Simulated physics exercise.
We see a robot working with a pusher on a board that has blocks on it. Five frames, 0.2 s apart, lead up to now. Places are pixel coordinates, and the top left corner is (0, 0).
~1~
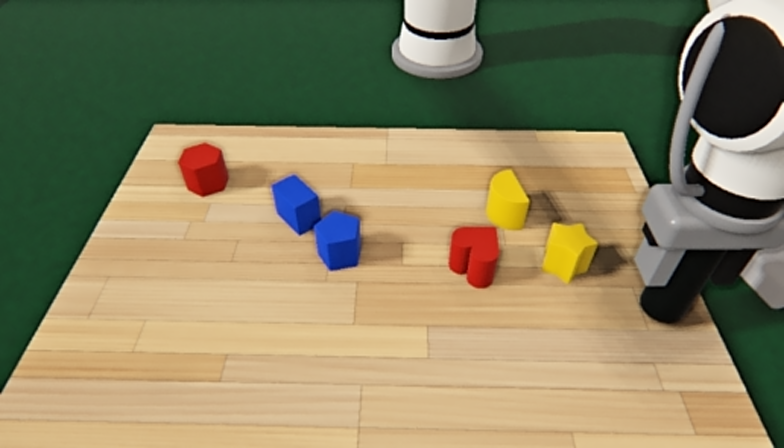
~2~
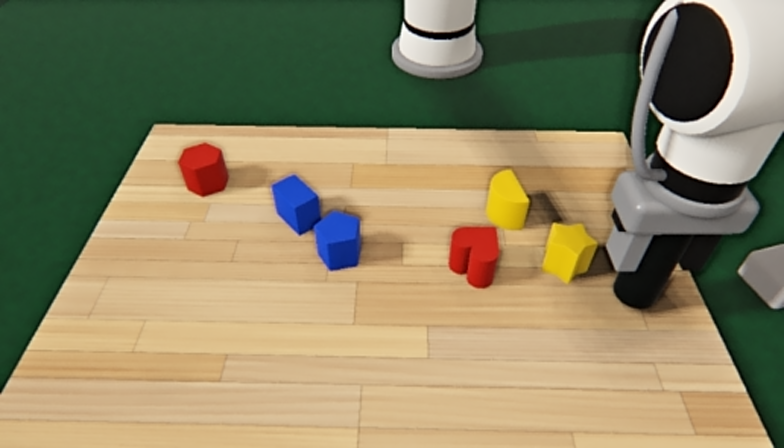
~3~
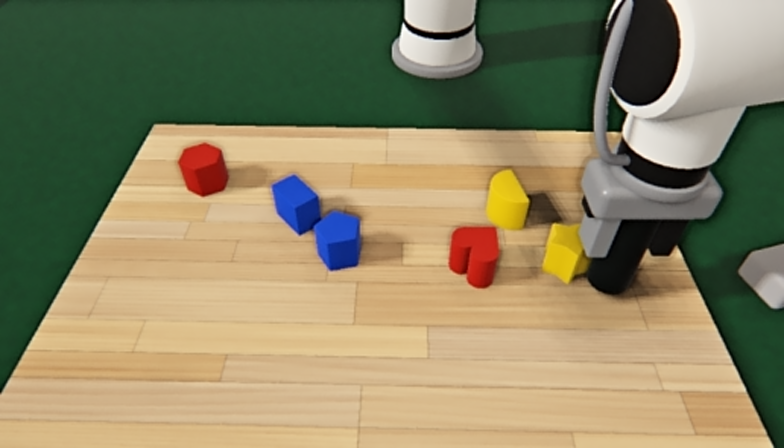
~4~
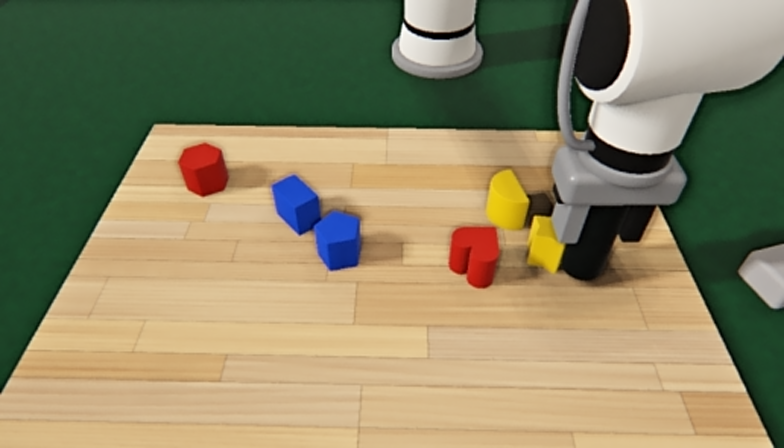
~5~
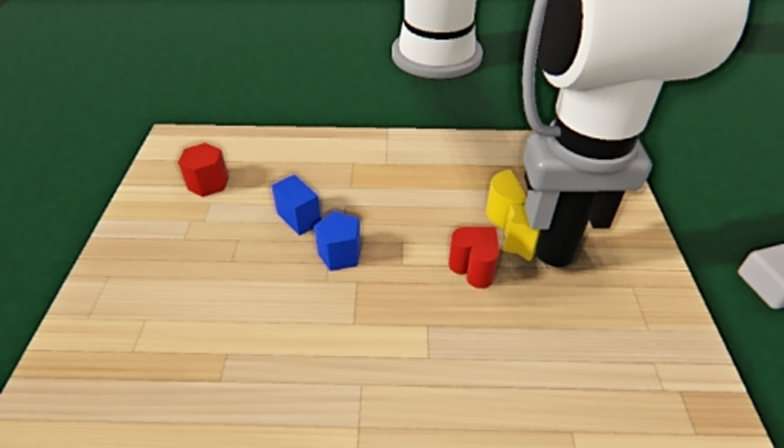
On a wooden board over a green surface, red, blue and yellow blocks sit scattered while a robot arm holds a black pusher at the right edge. The arm moves left to the yellow star-shaped block, then pushes it left, up close to the yellow D-shaped block and the red heart.
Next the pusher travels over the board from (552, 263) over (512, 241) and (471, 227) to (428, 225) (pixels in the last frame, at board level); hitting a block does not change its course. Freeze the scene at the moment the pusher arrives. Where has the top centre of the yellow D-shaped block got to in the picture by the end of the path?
So, by the moment the path ends, you'll find the top centre of the yellow D-shaped block at (465, 154).
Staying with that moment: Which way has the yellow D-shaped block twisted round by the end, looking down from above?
It rotates clockwise.
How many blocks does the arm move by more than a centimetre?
My guess is two.
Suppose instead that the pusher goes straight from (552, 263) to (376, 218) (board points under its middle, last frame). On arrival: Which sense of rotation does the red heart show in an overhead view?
Seen from overhead, it turns anticlockwise.
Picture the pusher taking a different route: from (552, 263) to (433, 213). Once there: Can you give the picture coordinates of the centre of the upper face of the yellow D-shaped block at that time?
I expect it at (473, 151).
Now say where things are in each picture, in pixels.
Tip of the pusher (661, 308), middles of tops, red heart (478, 241), yellow D-shaped block (509, 186), yellow star-shaped block (573, 237), in the first picture.
Pusher (633, 294), nothing pushed, in the second picture.
Pusher (607, 280), nothing pushed, in the third picture.
Pusher (580, 267), yellow star-shaped block partly hidden, in the fourth picture.
Pusher (555, 254), red heart (478, 241), yellow D-shaped block (509, 186), yellow star-shaped block partly hidden, in the fifth picture.
What follows on the original path. One third of the way, pusher (513, 232); yellow D-shaped block (482, 166), turned 15° clockwise; yellow star-shaped block (490, 194).
Two thirds of the way, pusher (471, 218); yellow D-shaped block (467, 154), turned 65° clockwise; yellow star-shaped block (449, 180).
At the end, pusher (429, 216); red heart unmoved; yellow D-shaped block (465, 154), turned 75° clockwise; yellow star-shaped block (433, 174), turned 50° clockwise.
